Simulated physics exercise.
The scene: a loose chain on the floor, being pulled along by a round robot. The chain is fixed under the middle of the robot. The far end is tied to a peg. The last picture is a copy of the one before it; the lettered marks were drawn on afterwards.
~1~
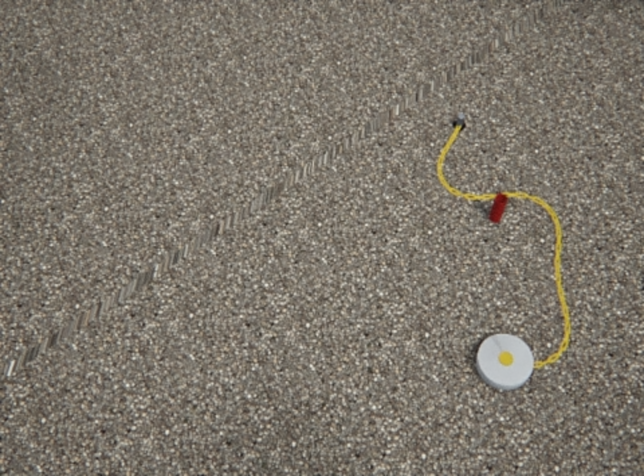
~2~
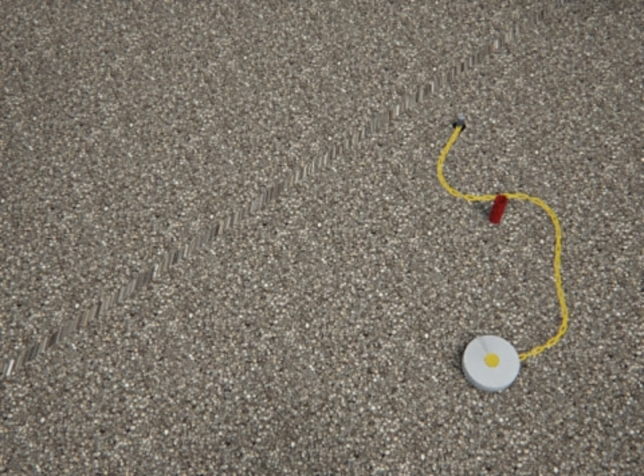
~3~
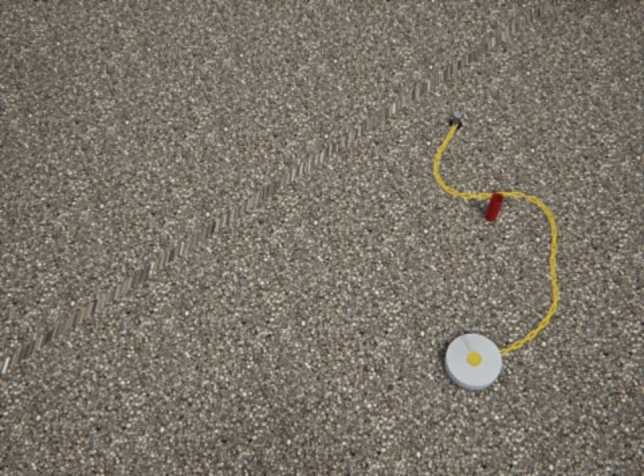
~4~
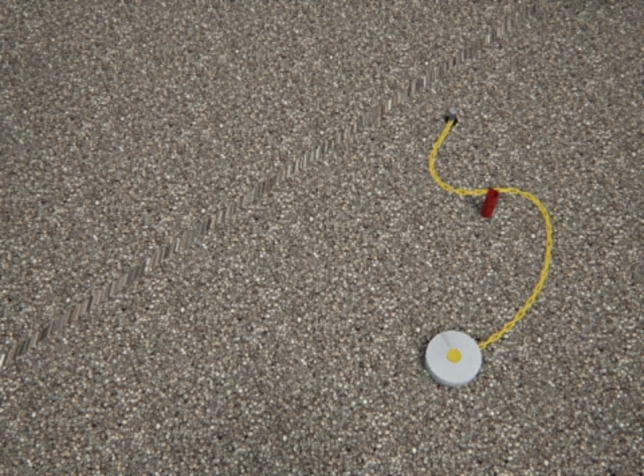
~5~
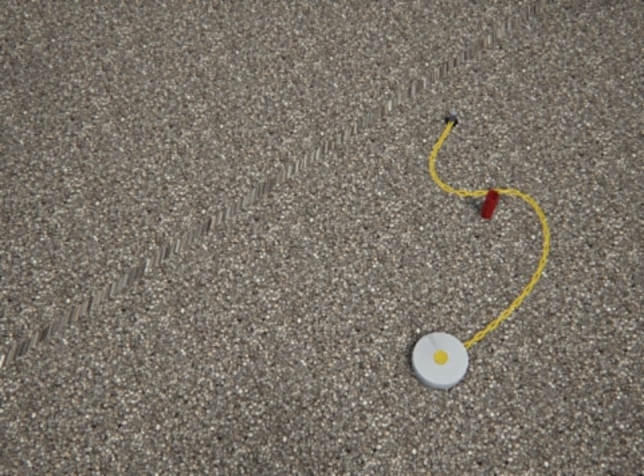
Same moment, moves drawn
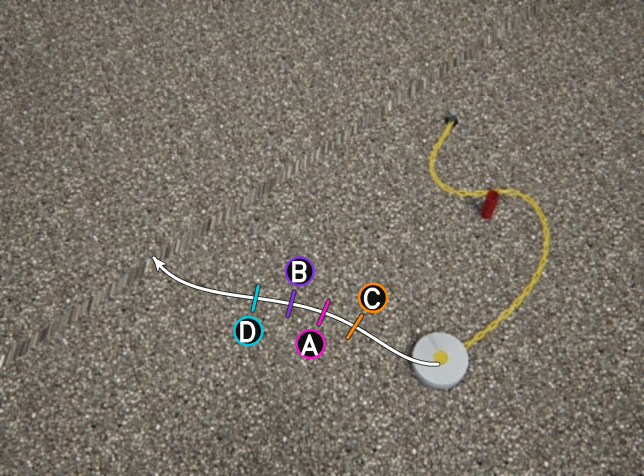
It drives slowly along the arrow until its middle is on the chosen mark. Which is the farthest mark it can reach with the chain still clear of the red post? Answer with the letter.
It can go as far as B.
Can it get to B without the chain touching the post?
For that mark, yes.
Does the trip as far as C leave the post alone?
Yes.
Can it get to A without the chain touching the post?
For that mark, yes.
On the marked copy, A at (324, 313); B at (291, 304); C at (355, 327); D at (256, 298); the route from (438, 364) via (287, 303) to (154, 258).
Taking B. A third of the way, robot (385, 341), middle of the chain (528, 225).
Two thirds of the way, robot (336, 313), middle of the chain (515, 234).
When it is over, robot (291, 300), middle of the chain (490, 242); nothing has been touched.
As for the rest, A is safe but short; C is safe but short; D brings the chain against the post.
